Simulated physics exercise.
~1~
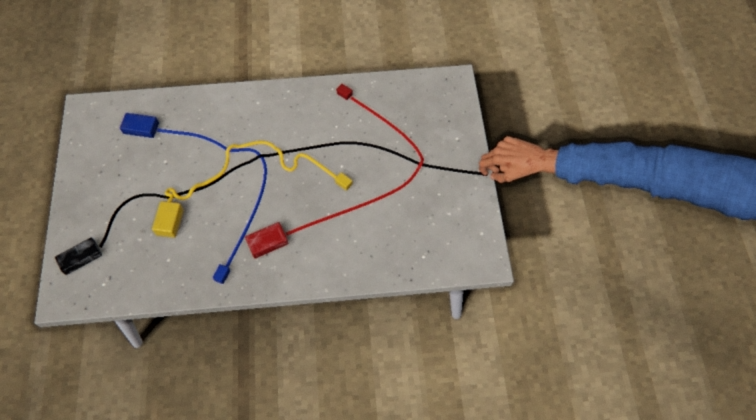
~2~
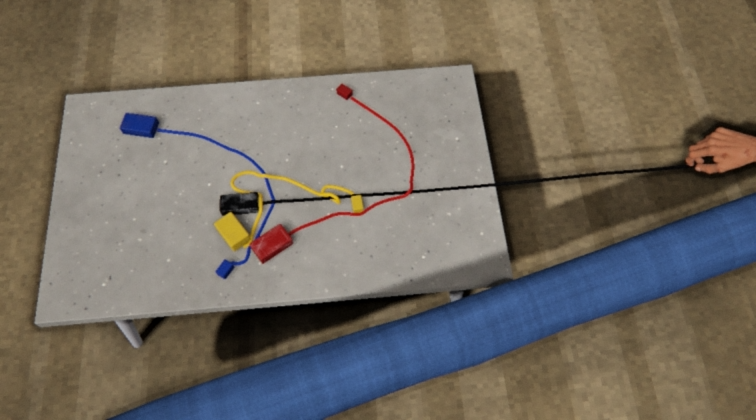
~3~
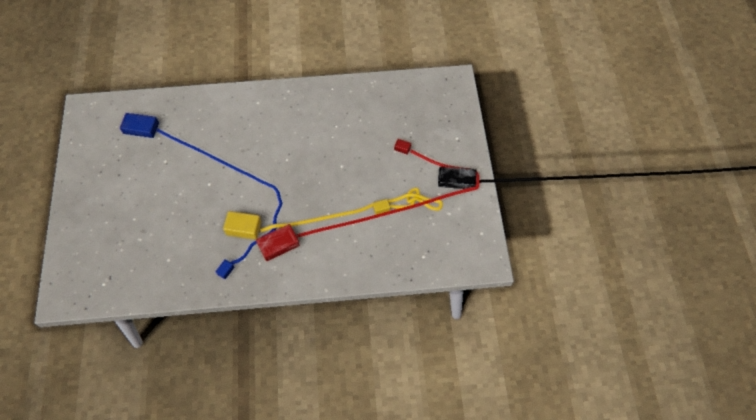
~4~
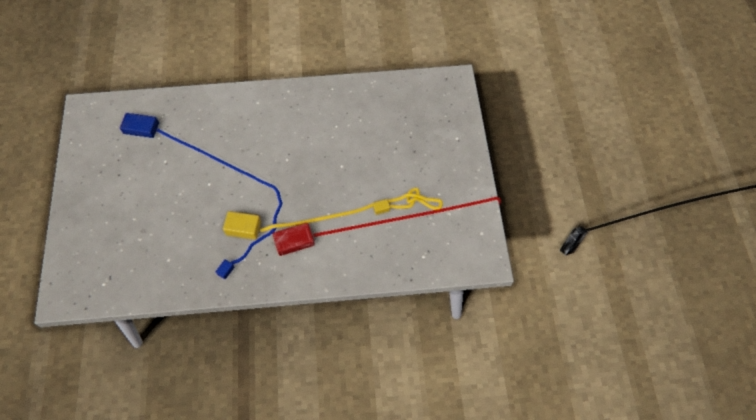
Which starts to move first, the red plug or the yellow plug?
The yellow plug starts to move first, while the red plug is still in its original place. The red plug shifts only later, as the black charger nears the right edge of the table.
